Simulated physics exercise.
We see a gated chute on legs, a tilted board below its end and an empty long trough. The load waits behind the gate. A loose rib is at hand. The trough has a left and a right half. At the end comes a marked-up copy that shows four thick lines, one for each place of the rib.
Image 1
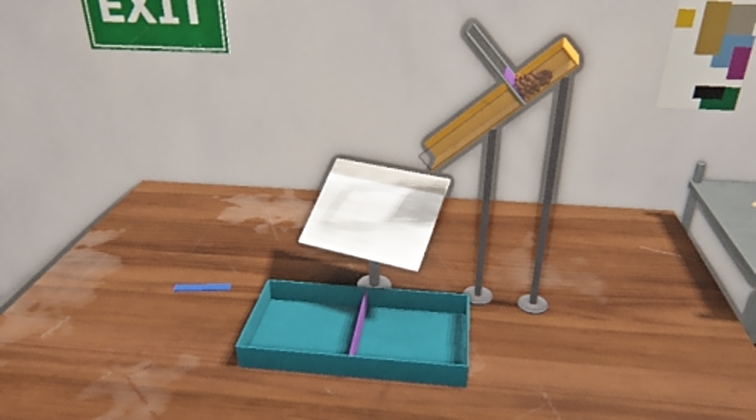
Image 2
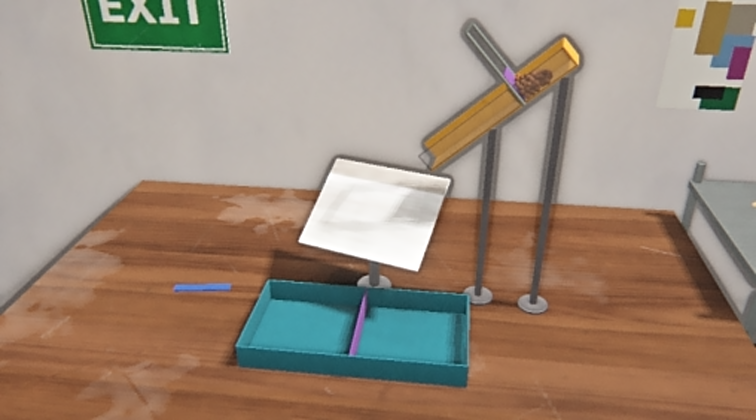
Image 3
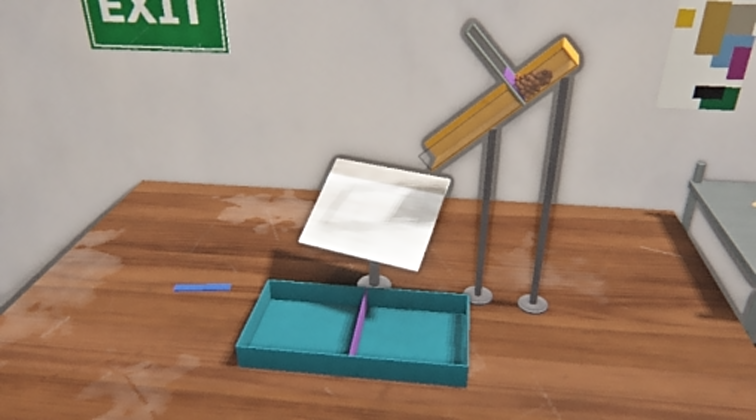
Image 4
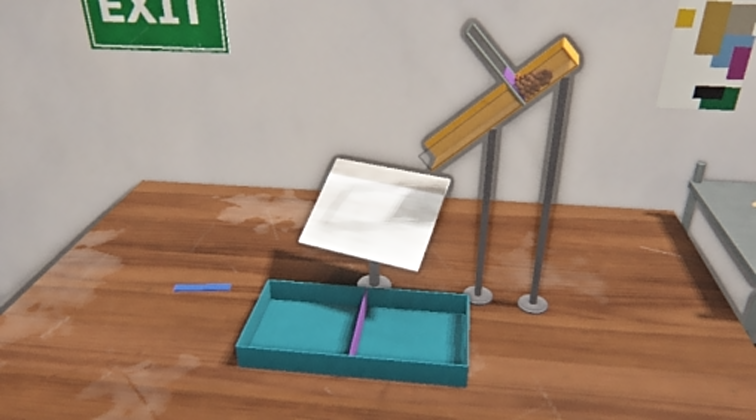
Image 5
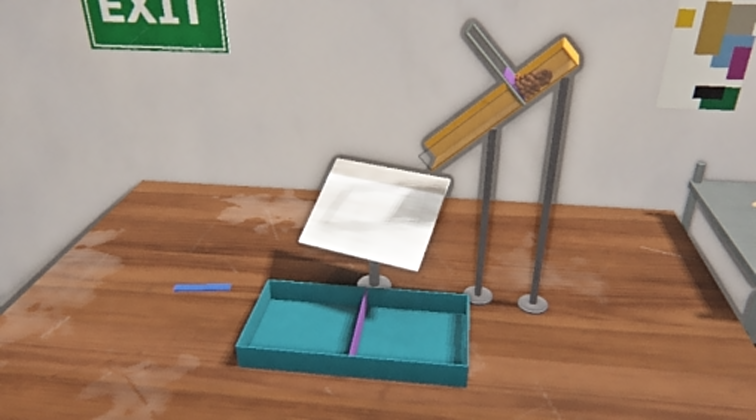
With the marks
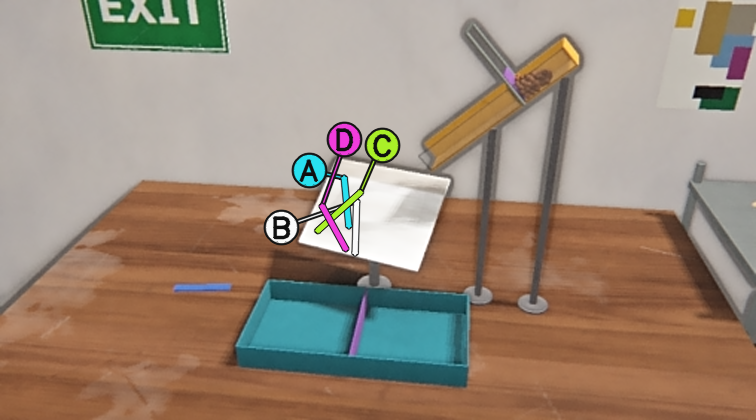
A teal tray with a purple divider sat empty on a wooden table below a tilted white board and a sloping wooden chute holding small brown pieces behind its gate, and nothing visibly moved.
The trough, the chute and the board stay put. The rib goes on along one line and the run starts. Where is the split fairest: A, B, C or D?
The answer is line B.
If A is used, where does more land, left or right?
More lands on the left.
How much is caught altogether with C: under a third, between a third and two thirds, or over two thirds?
Over two thirds.
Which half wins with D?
More lands on the left.
On the marked copy, line A from (344, 178) to (348, 225); line B from (356, 201) to (355, 252); line C from (360, 192) to (317, 230); line D from (322, 206) to (345, 248).
With A, of what is caught, nearly all in the left half, a small part in the right.
With B, of what is caught, about two thirds in the left half, about a third in the right.
With C, of what is caught, nearly all in the left half, a stray few in the right.
With D, of what is caught, nearly all in the left half, a small part in the right.
